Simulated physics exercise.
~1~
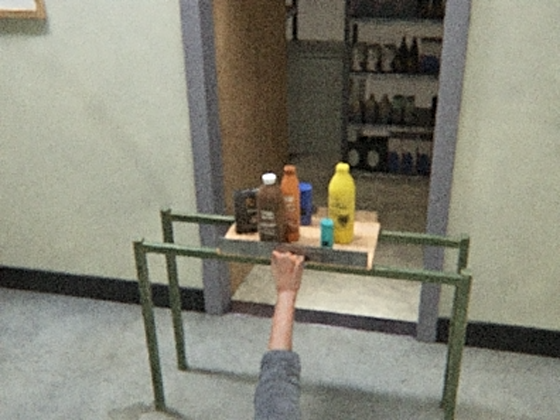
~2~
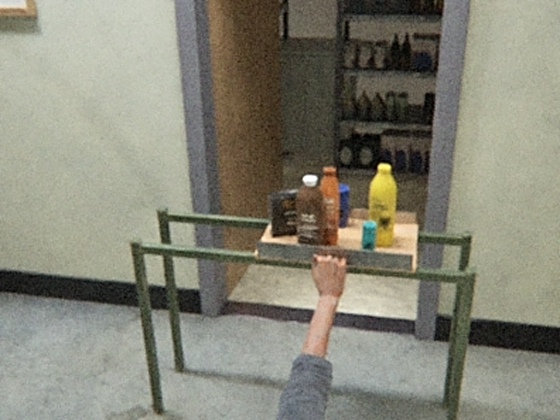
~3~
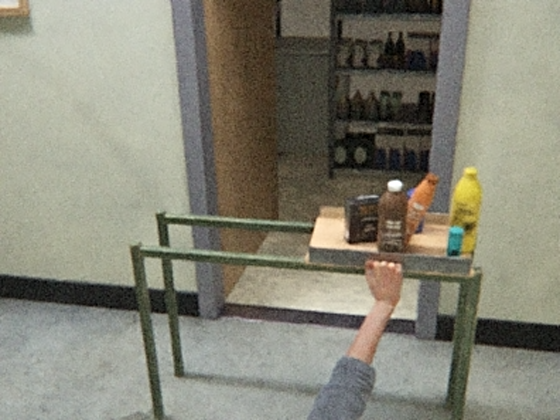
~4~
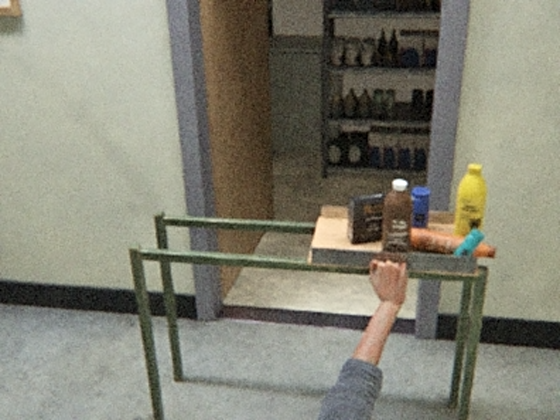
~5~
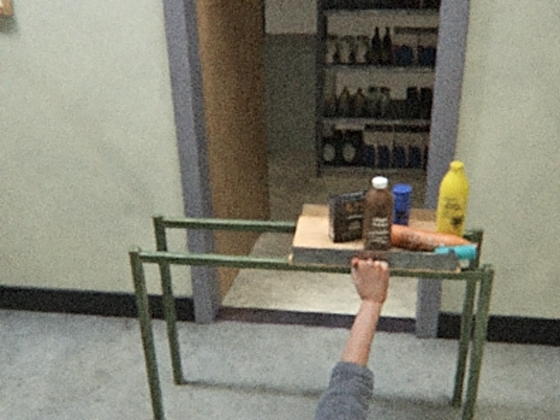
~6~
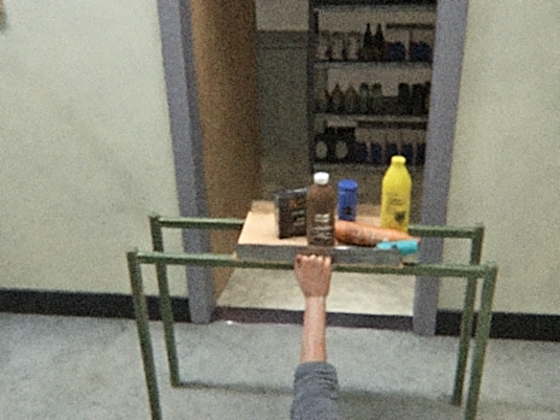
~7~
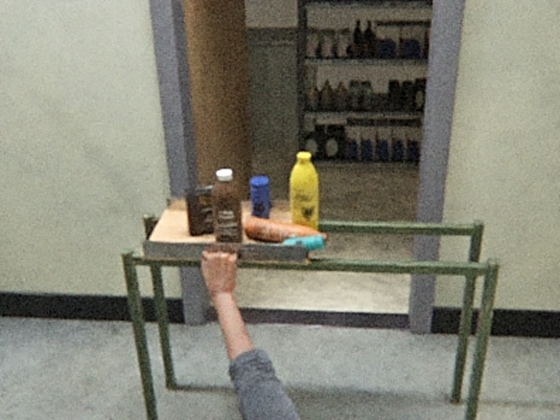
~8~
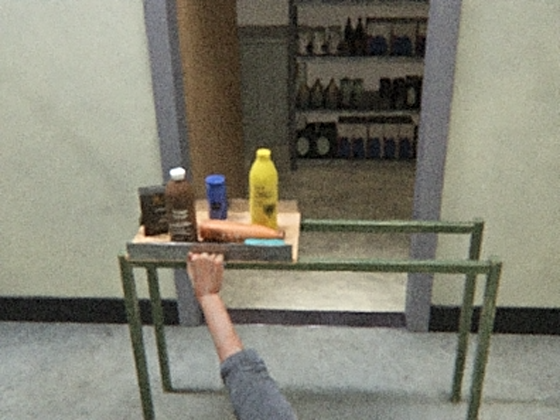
At the start, a hand grips a wooden tray on green rails before an open doorway, with a black packet, brown, orange and yellow bottles, a blue jar and a small turquoise shaker standing on it. The hand pushes the tray to the right until it reaches the end of the rails. There the orange bottle tips over, and the turquoise shaker topples too. The hand then moves the tray back to the left end. Finally, the orange bottle and shaker lie on the tray, while the other items still stand.
